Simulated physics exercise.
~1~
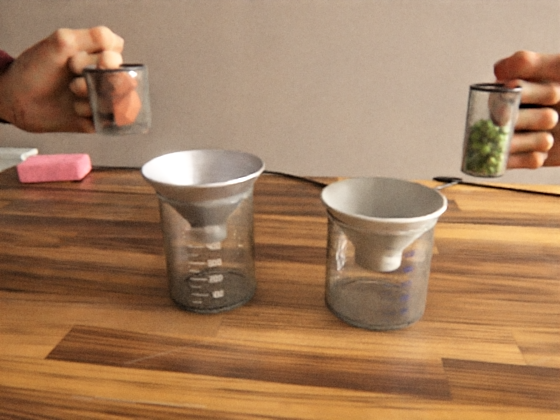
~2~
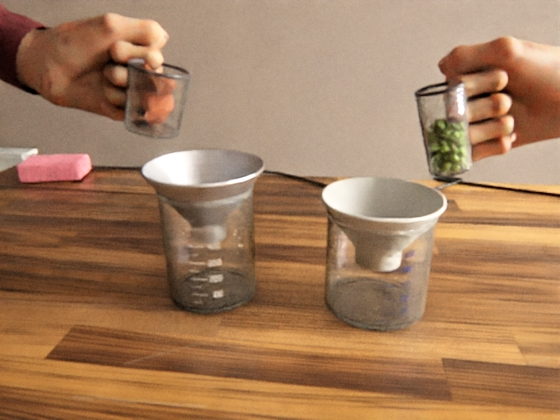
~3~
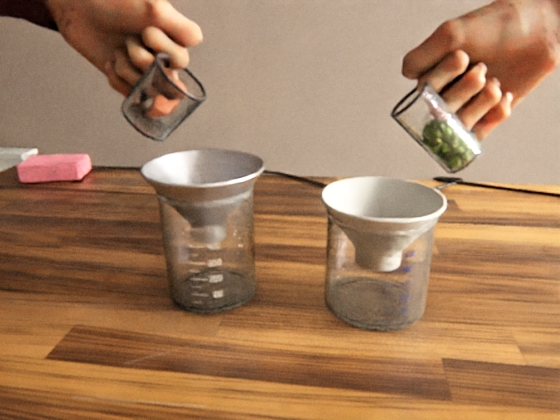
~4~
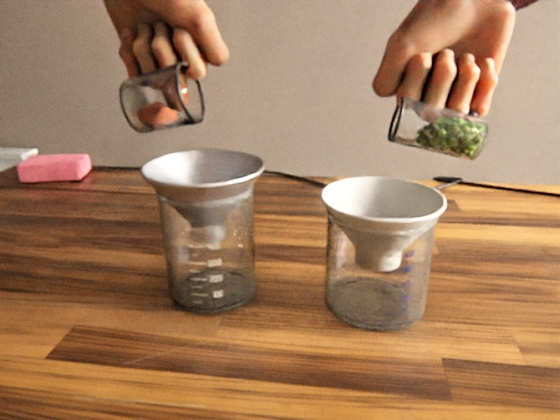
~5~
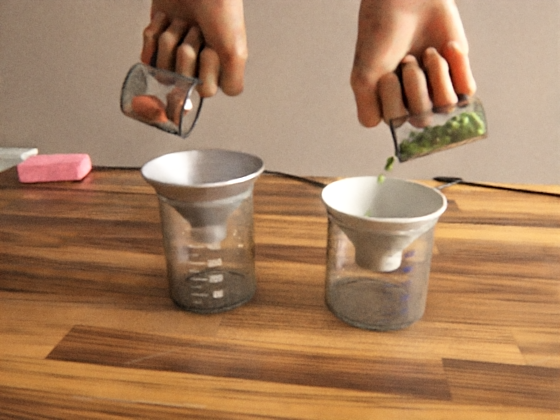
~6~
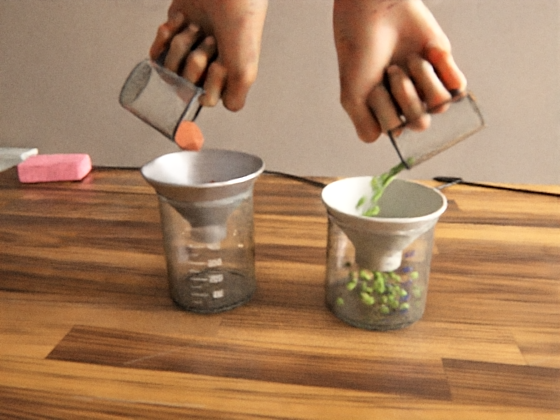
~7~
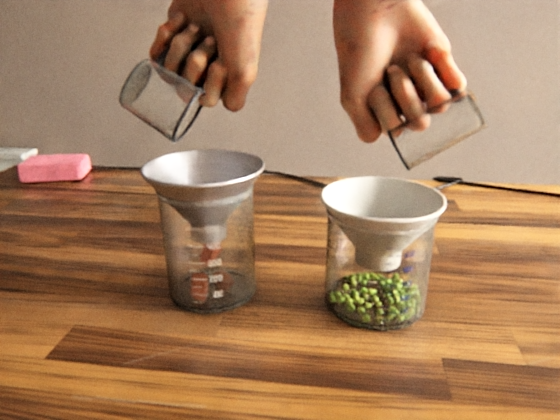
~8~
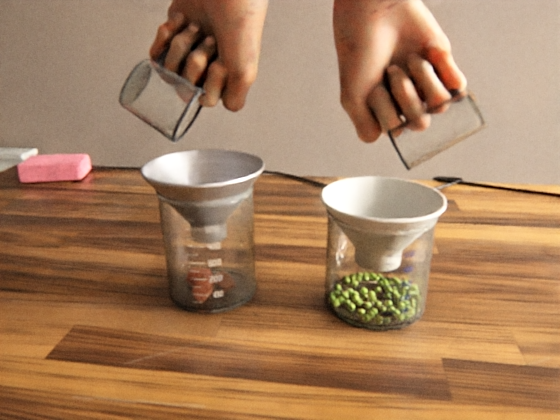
On a striped wooden tabletop, two clear jars topped with pale funnels stand side by side, with a pink block lying behind them at the left. Two hands, one from each side, bring in small clear cups, the left holding something orange-red and the right holding small green pieces. The hands move inward and tip the cups over the funnels. The green pieces begin to trickle out first, then the orange-red contents slide out too. Both loads pass through their funnels, and at the end they rest in the jars beneath the emptied, still tilted cups.
